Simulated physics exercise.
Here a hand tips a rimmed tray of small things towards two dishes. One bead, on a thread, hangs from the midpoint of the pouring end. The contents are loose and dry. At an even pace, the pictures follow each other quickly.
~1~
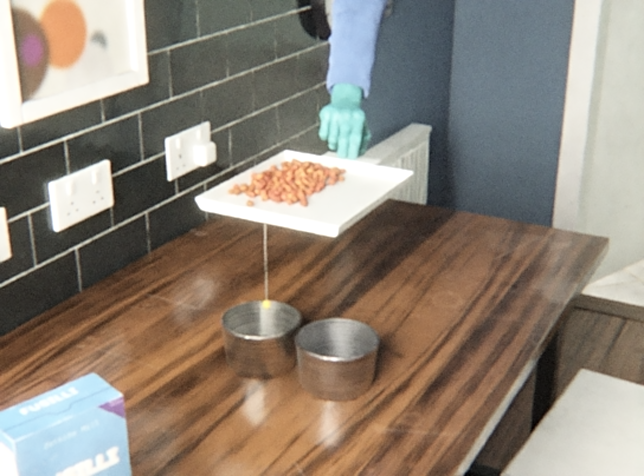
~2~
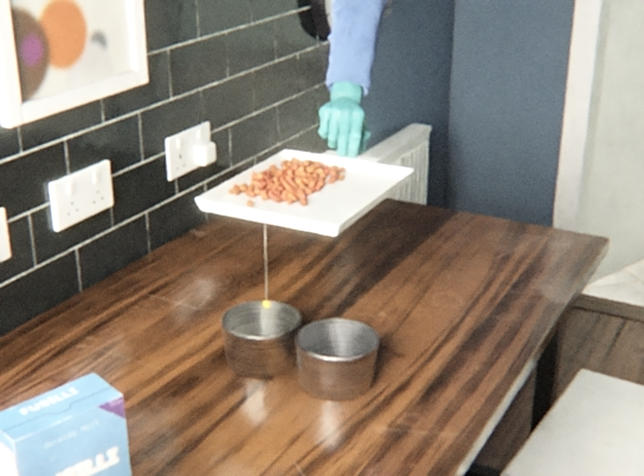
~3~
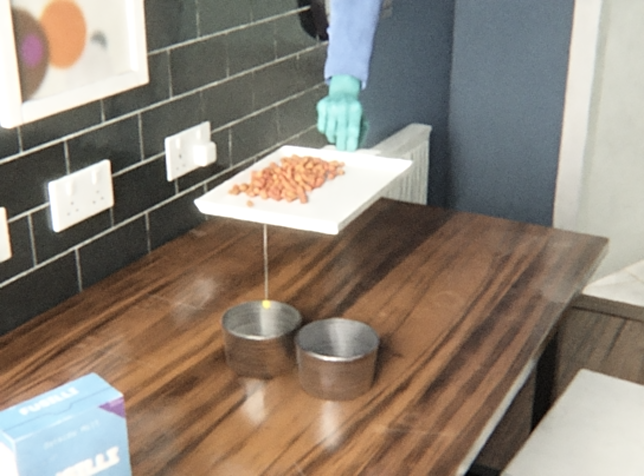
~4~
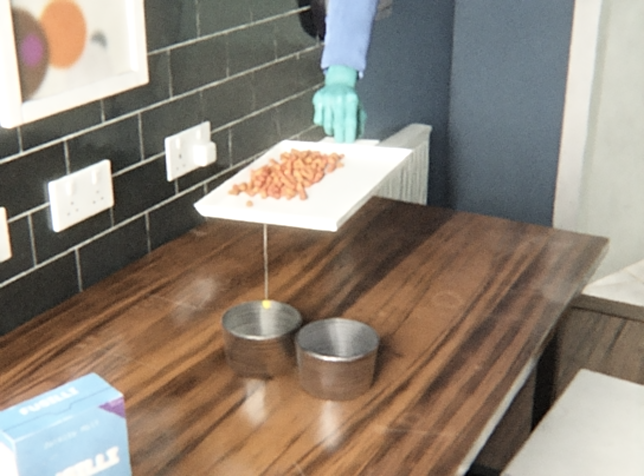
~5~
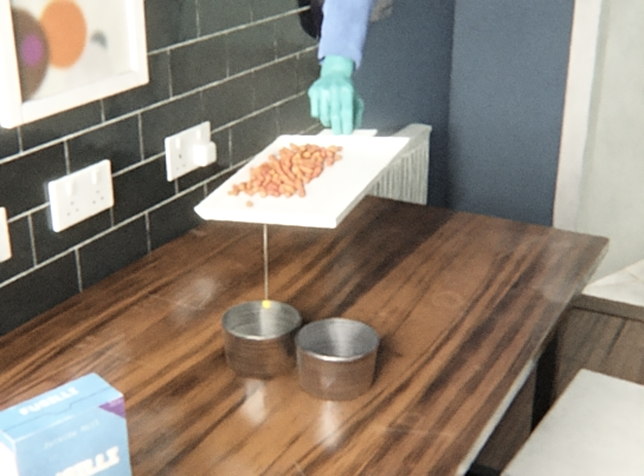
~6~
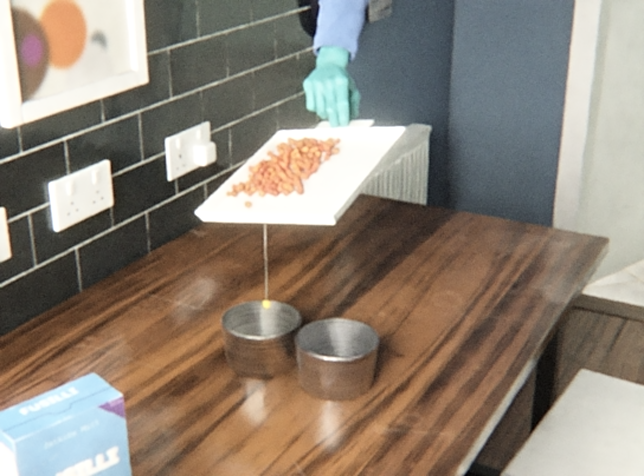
At the start, a green-gloved hand holds a white tray of small reddish-brown pieces above two round metal dishes on a wooden table. The hand gradually raises the tray's far side and moves slightly left, steepening its slant, while the pieces stay bunched on it and the dishes remain still.
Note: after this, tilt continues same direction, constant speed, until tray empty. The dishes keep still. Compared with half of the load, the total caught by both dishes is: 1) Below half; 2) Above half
Below half (1).
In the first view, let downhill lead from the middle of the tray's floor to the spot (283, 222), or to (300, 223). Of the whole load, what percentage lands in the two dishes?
Lab note: Try one about 50 %, try two 90 %.
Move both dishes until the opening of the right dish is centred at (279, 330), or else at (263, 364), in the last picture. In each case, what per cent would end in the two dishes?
70 %, then 0 %.
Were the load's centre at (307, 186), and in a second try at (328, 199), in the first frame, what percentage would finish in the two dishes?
About 10 % and 10 %.
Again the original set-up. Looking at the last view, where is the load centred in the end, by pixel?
About pixel (198, 341).
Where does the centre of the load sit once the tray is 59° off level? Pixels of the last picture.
Roughly (239, 189).
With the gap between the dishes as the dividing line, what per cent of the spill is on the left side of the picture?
Roughly 100 in a hundred.
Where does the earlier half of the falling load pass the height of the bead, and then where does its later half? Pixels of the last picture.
(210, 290), then (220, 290).
Just after the last frame, tray tipped steeply; almost all on the tray; just a few in the air.
A moment on, tray tipped right over; roughly a quarter on the tray; just a few in the left dish; roughly half outside both; roughly a third in the air.
Further on, tray tipped past a quarter turn; about a tenth in the left dish; almost all outside both.
When it is over, tray tipped past a quarter turn; not one in the right dish; about a tenth in the left dish; almost all outside both.
